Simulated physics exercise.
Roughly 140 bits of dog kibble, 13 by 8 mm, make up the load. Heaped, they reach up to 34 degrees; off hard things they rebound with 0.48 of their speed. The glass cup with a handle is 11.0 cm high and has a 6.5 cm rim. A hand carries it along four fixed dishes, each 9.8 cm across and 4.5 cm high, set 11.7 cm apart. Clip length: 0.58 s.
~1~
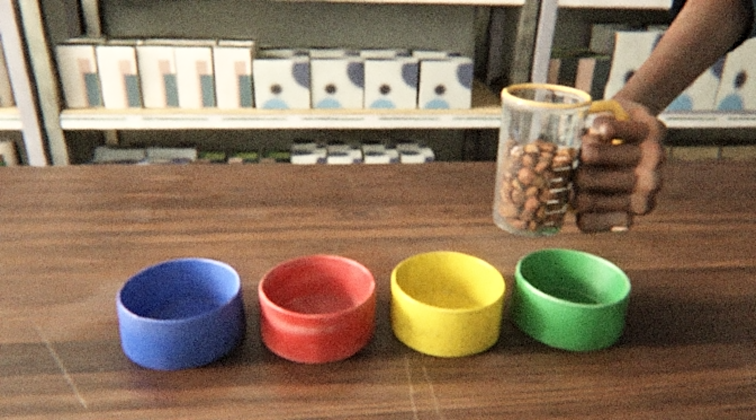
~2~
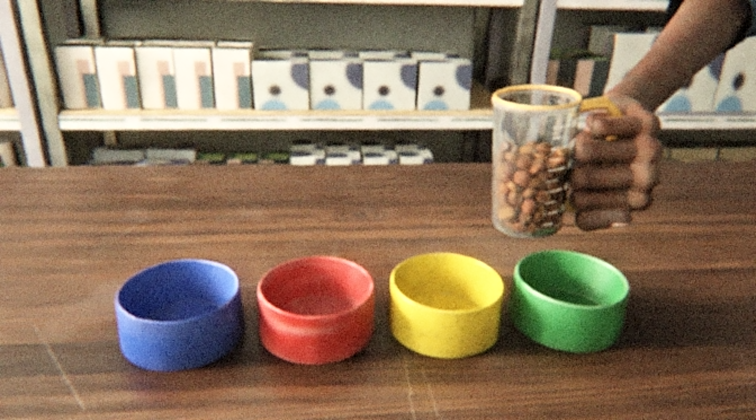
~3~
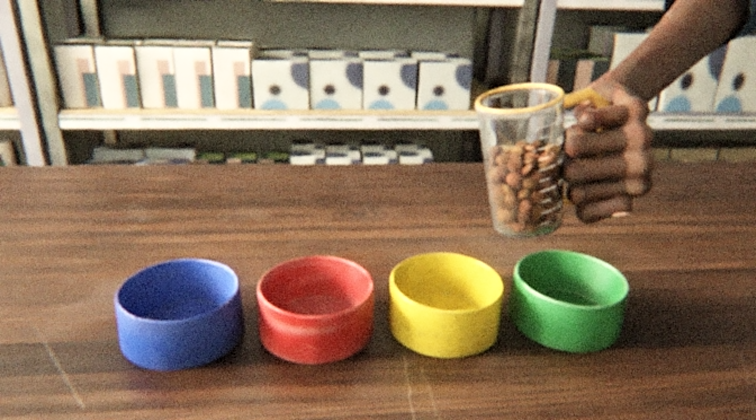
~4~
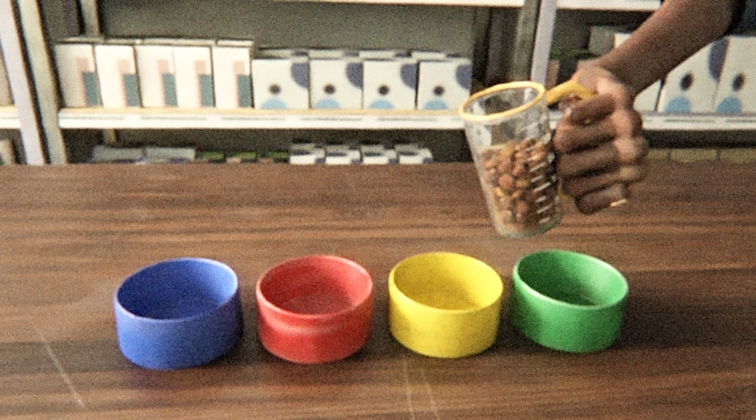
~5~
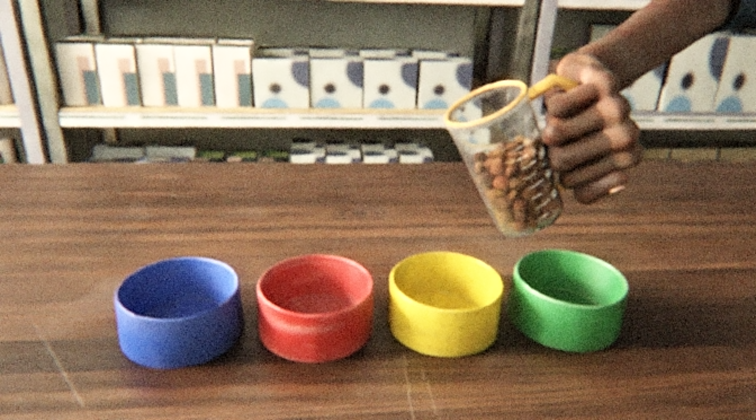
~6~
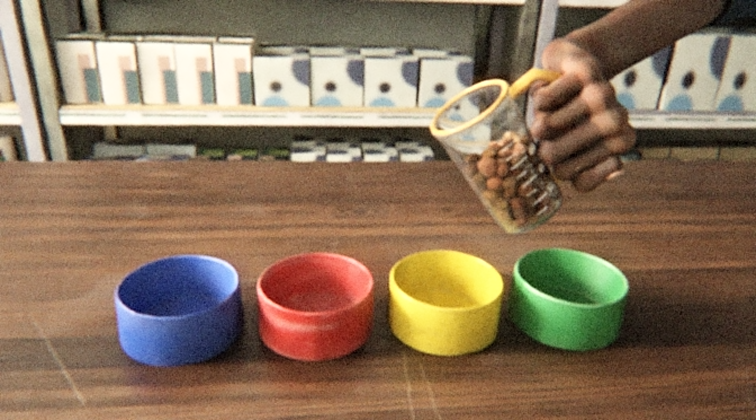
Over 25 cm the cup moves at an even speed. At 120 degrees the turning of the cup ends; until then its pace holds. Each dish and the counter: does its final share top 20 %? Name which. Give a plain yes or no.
Red - yes, blue - no, green - no, yellow - no, counter - no.
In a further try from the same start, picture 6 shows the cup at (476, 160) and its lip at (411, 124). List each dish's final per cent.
Red: 0 / blue: 100 / green: 0 / yellow: 0.
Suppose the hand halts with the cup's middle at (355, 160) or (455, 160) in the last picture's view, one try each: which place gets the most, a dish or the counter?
Red; red.
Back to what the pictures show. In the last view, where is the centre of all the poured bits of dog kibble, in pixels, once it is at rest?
I'd say roughly (304, 306).
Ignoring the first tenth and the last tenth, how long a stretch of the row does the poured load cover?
The stretch is around 5 cm long.
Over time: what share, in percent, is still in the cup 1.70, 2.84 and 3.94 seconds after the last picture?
At the three moments: 5, 0 and 0 percent.
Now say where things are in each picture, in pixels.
Cup at (537, 161), tilt 0 degrees, lip at (507, 96), moved 0.0 cm; middle of the pieces at (535, 181); green dish at (573, 276); yellow dish at (448, 280); red dish at (318, 284); blue dish at (181, 288), in the first picture.
Cup at (532, 162), tilt 4 degrees, lip at (497, 100), moved 0.3 cm; middle of the pieces at (531, 182), in the second picture.
Cup at (524, 162), tilt 12 degrees, lip at (479, 106), moved 1.0 cm; middle of the pieces at (527, 182), in the third picture.
Cup at (515, 162), tilt 20 degrees, lip at (462, 114), moved 1.7 cm; middle of the pieces at (522, 180), in the fourth picture.
Cup at (508, 162), tilt 28 degrees, lip at (447, 122), moved 2.4 cm; middle of the pieces at (517, 178), in the fifth picture.
Cup at (501, 160), tilt 35 degrees, lip at (434, 130), moved 3.0 cm; middle of the pieces at (513, 175); green dish at (571, 276); yellow dish at (447, 278); red dish at (316, 282); blue dish at (179, 285), in the sixth picture.
Then, 1.70 s after the last picture, tilt 120 degrees; cup holds 5 %, red 95 %.
Then, 2.84 s after the last picture, tilt 120 degrees; cup holds 0 %, red 100 %.
Then, 3.94 s after the last picture, tilt 120 degrees; cup holds 0 %, red 100 %.
In the end, red 100 %, blue 0 %, green 0 %, yellow 0 %, counter 0 %.
